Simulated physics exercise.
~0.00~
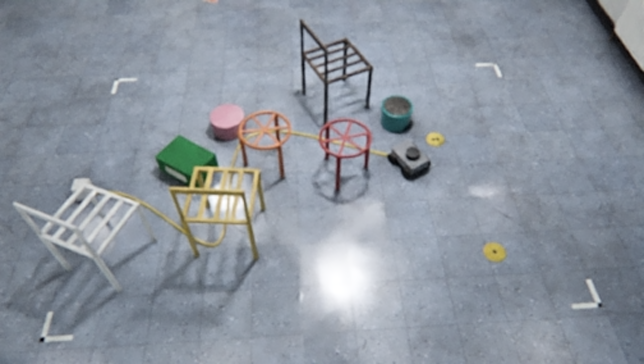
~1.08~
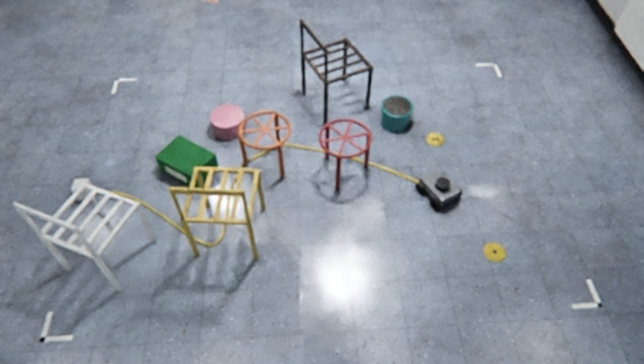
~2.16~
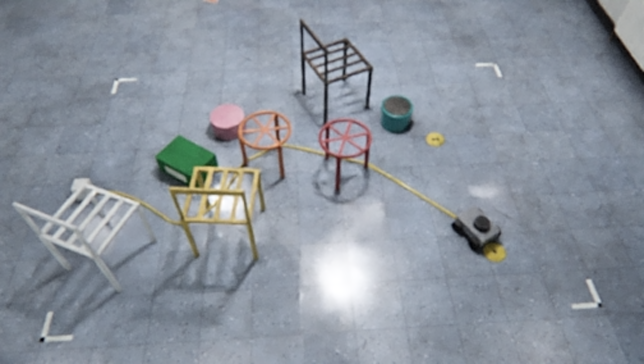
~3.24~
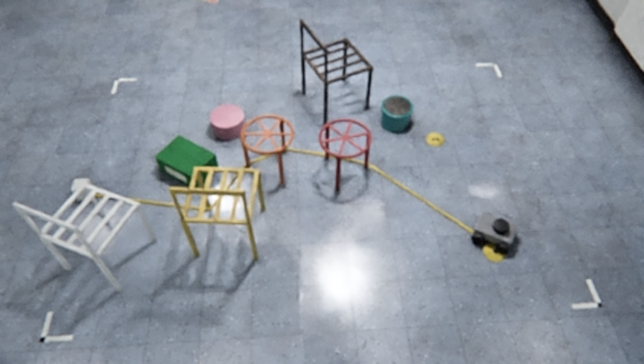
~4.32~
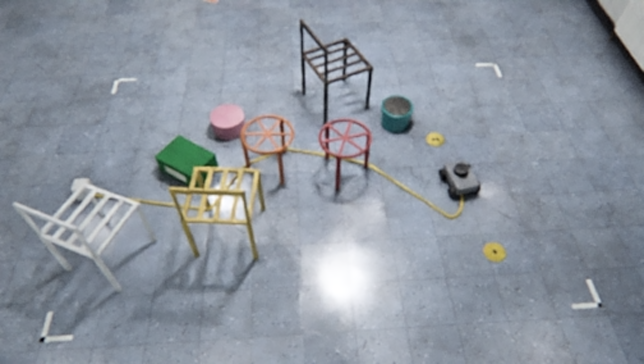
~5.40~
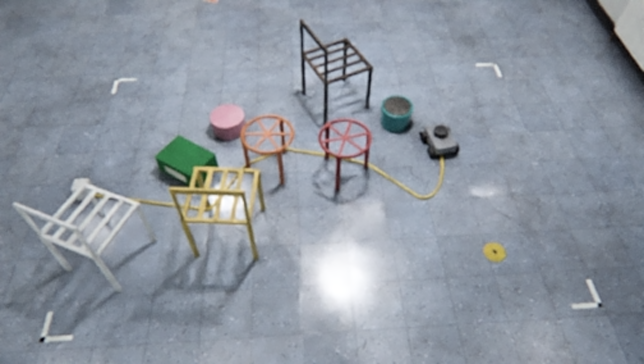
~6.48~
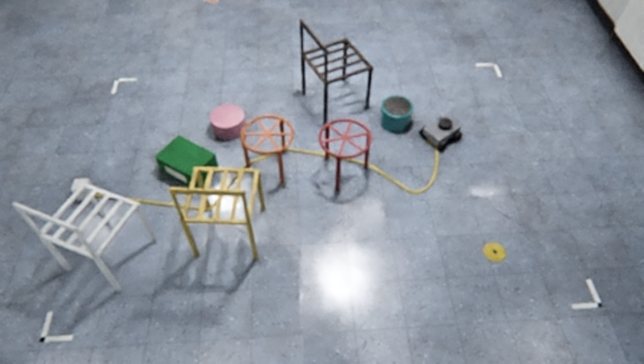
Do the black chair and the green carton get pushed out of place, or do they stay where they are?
They both stay where they are. The black chair and the green carton are still in their starting places when the cart is back near the teal pot.
